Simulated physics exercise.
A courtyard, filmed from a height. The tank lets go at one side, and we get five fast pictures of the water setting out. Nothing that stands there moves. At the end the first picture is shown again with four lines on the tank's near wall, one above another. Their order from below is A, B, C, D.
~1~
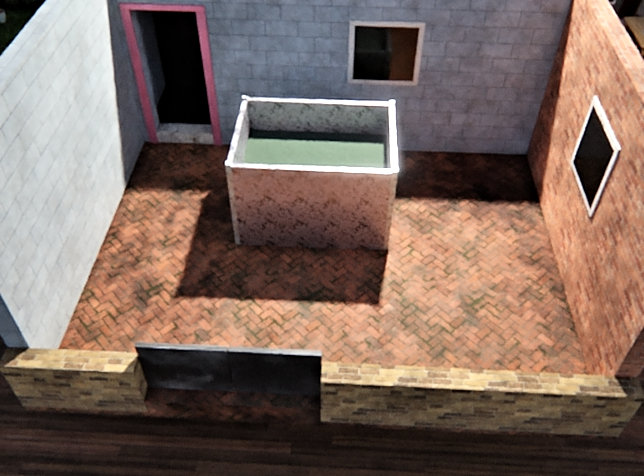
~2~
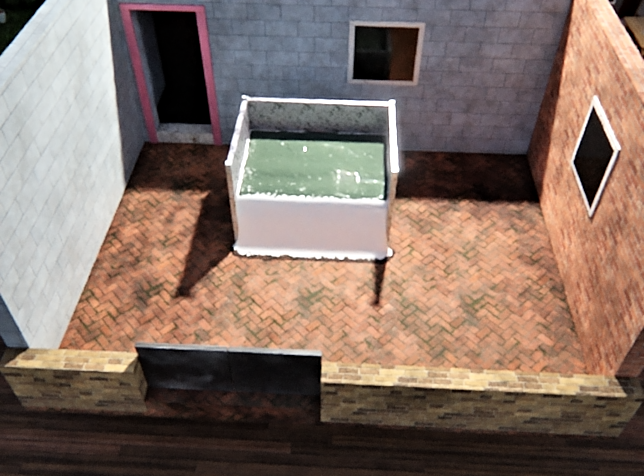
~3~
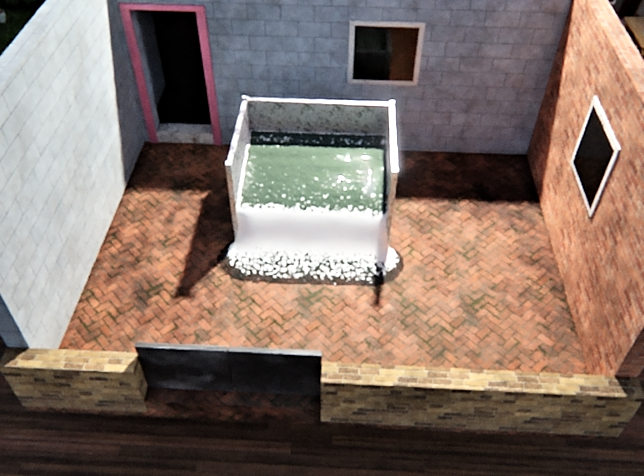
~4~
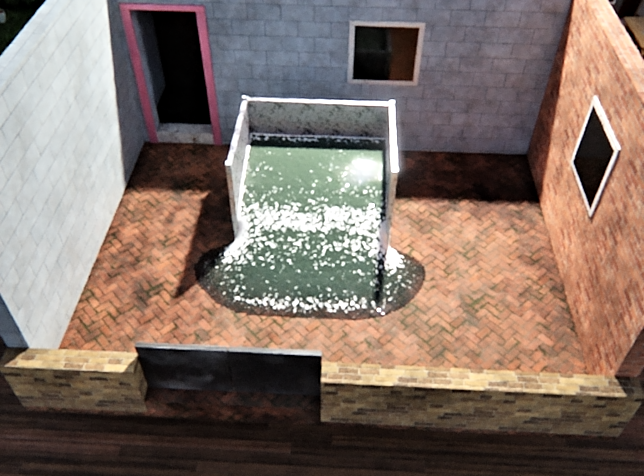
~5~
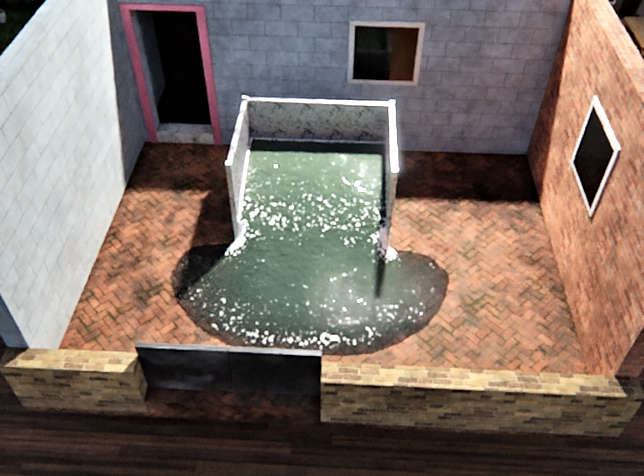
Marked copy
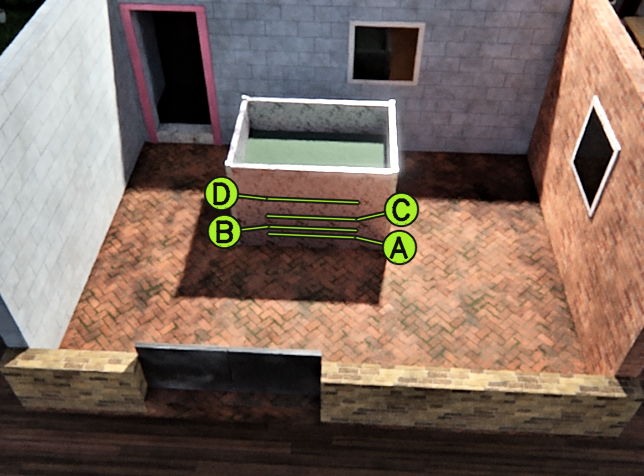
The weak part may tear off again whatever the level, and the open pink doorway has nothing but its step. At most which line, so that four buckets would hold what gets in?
Choose D.
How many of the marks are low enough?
All of them.
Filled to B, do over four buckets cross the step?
No, that is safe.
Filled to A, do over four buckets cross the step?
No.
In lime, A at (312, 235); B at (312, 228); C at (312, 217); D at (311, 200); from the bottom up A, B, C, D.
With A, nothing gets over.
With B, nothing gets over.
With C, nothing gets over.
With D, a splash gets over, under a bucket.
